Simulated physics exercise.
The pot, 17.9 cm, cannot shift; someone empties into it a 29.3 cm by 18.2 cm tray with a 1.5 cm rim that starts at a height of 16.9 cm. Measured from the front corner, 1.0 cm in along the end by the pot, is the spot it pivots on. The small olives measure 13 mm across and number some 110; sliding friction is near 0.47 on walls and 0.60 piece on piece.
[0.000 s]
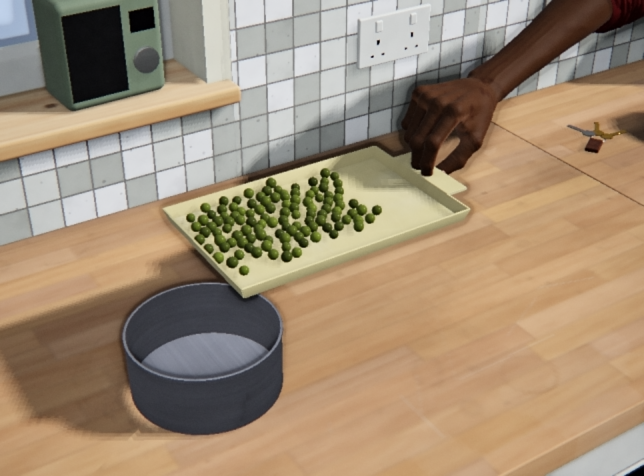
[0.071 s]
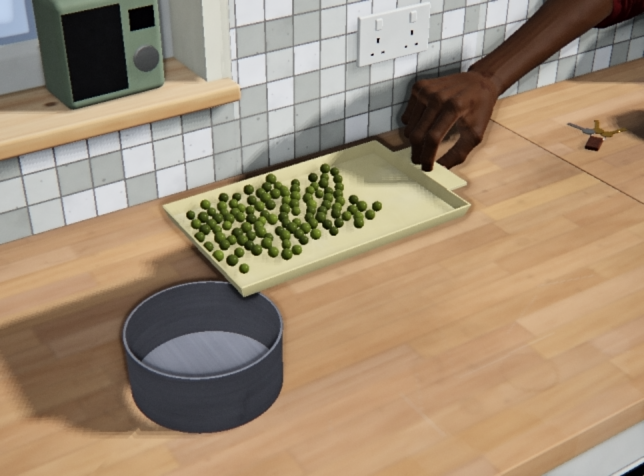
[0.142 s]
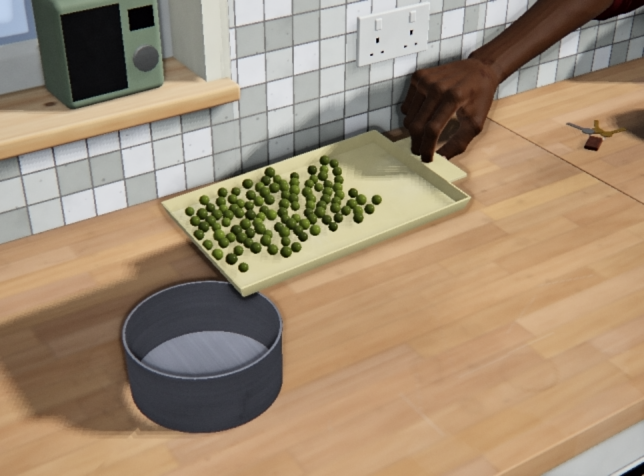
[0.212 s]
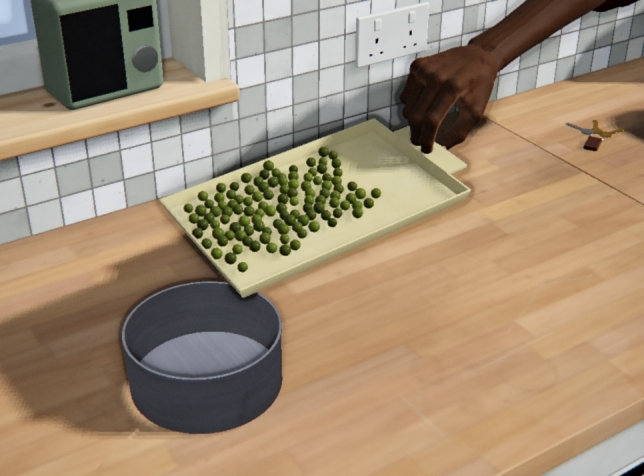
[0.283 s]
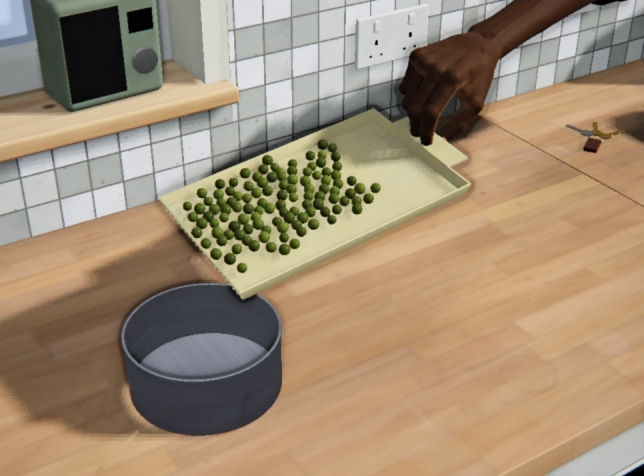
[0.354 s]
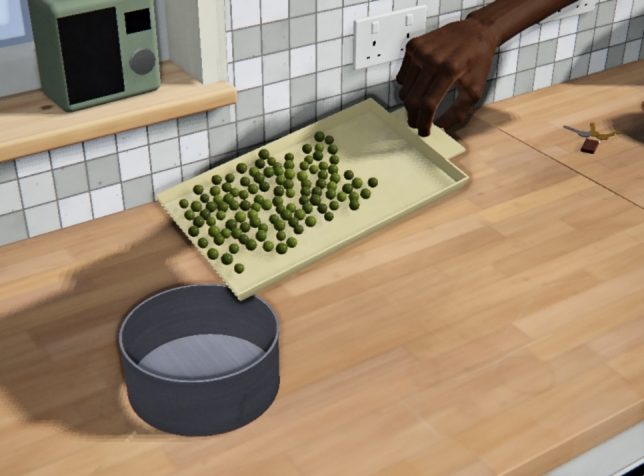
A dark-skinned hand in a red sleeve reaches in from the upper right over a wooden kitchen worktop, seen from above at an angle, with grey and white wall tiles behind. It grips a pale yellow tray of small green olives, beside a dark grey pot at lower left and below a green appliance. The hand slowly raises the tray's right end, tilting it slightly leftward, while the olives barely shift.
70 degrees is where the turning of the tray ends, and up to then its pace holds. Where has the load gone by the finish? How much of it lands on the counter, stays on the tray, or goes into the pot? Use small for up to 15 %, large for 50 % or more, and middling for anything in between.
Counter - small, tray - large, pot - small.
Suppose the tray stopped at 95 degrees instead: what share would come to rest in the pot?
It would be near 5 per cent.
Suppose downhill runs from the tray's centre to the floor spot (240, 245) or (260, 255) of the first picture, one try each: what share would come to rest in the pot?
Estimate: Some 0 % and some 0 % respectively.
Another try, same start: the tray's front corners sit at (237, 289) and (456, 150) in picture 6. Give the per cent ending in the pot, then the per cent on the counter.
Pot: 0, counter: 0.
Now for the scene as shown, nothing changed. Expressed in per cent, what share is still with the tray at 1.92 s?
Reading: Approx. 100%.
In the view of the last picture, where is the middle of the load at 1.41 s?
Estimated load position: Around (241, 211).
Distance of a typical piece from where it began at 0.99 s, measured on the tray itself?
6 cm.
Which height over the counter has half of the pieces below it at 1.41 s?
I'd say near 24 cm.
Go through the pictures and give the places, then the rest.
Tray tilt 0 degrees, front corners at (244, 285) and (464, 208); middle of the pieces at (283, 221); pot at (203, 328), in the first frame.
Tray tilt 1 degrees, front corners at (244, 284) and (464, 204); middle of the pieces at (283, 217), in the second frame.
Tray tilt 3 degrees, front corners at (243, 284) and (465, 197), lowest corner left front; middle of the pieces at (283, 213), in the third frame.
Tray tilt 6 degrees, front corners at (242, 286) and (464, 189), lowest corner left front; middle of the pieces at (281, 208), in the fourth frame.
Tray tilt 9 degrees, front corners at (242, 288) and (465, 183), lowest corner left front; middle of the pieces at (281, 205), in the fifth frame.
Tray tilt 12 degrees, front corners at (239, 290) and (462, 177), lowest corner left front; middle of the pieces at (278, 202); pot at (200, 329). Its pace works out near 40 degrees a second, in the sixth frame.
Then, at 0.99 s, tilt 39 degrees; the tray holds 100 %, the pot 0 %.
After 1.41 s, tilt 57 degrees; the tray holds 100 %, the pot 0 %.
After 1.92 s, tilt 70 degrees; the tray holds 100 %, the pot 0 %.
In the end, at 2.2 s, counter 0 %, tray 100 %, pot 0 %.
